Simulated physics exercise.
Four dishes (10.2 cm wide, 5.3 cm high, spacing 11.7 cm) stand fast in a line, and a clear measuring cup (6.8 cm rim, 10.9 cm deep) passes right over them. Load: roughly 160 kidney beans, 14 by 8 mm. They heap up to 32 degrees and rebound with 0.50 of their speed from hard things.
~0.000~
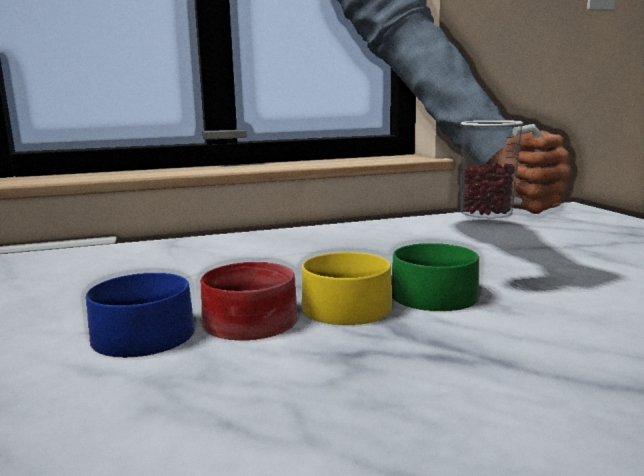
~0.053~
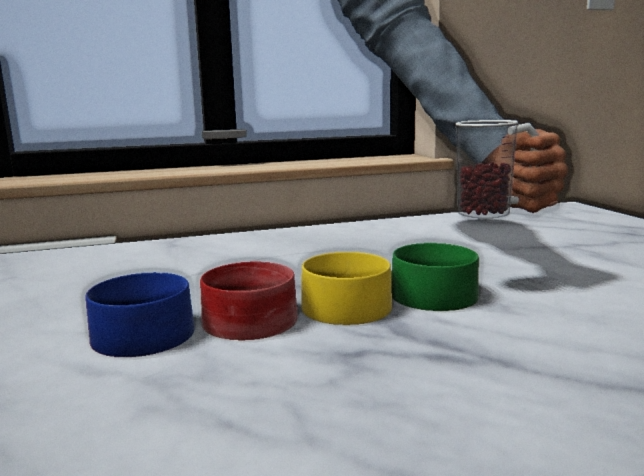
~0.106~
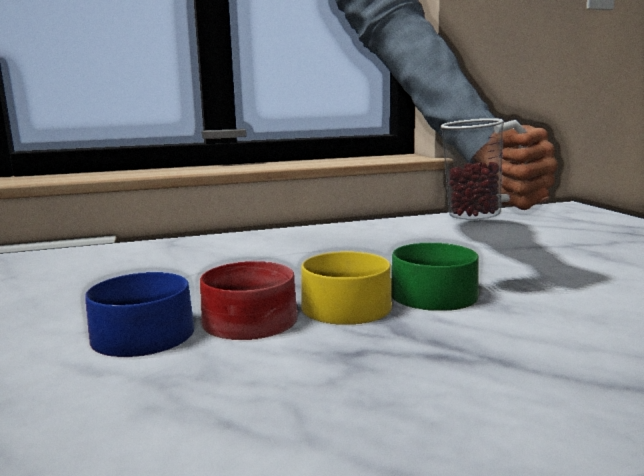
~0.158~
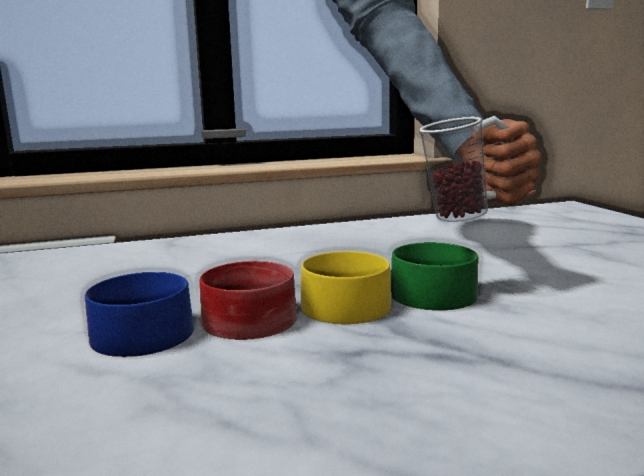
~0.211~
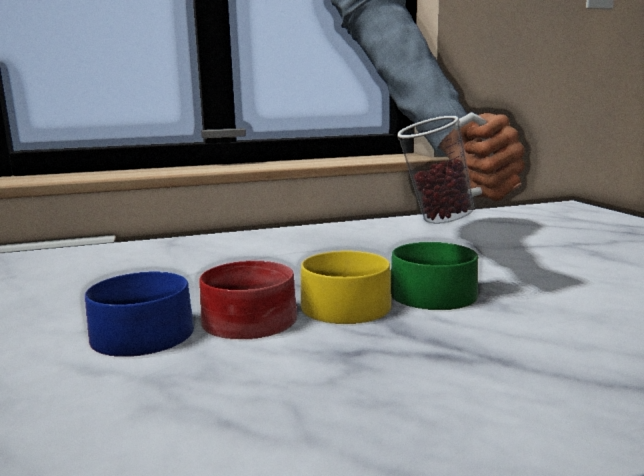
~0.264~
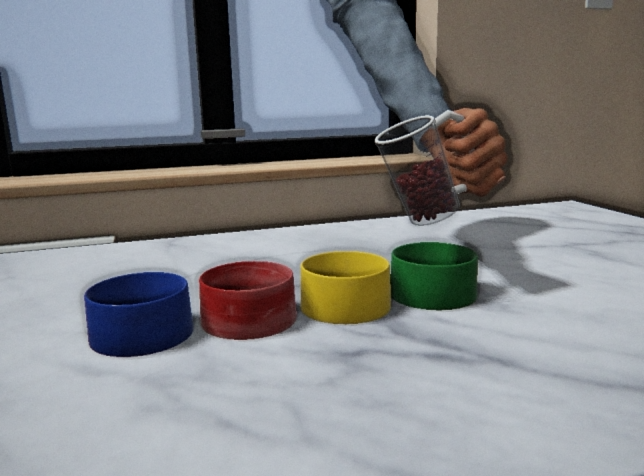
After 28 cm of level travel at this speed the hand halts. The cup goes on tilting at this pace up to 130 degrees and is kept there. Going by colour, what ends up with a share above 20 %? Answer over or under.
Red over, blue under, green under, yellow under, counter under.
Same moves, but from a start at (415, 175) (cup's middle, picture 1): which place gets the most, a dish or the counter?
The winner: Blue.
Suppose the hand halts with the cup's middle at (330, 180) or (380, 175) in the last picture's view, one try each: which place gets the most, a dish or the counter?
Most goes to: Red; yellow.
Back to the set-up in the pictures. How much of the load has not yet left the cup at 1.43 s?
Some 0 per cent of the load.
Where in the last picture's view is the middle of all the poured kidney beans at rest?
Around (239, 307).
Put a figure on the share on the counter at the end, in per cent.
About 5 per cent.
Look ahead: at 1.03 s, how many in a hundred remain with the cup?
Roughly 95 per cent.
Then, at 0.72 s, tilt 74 degrees; cup holds 100 %.
Then, at 1.03 s, tilt 109 degrees; cup holds 95 %.
After 1.43 s, tilt 130 degrees; cup holds 0 %, red 90 %, blue 5 %.
At rest (2.0 s), red 90 %, blue 5 %, green 0 %, yellow 0 %, counter 5 %.
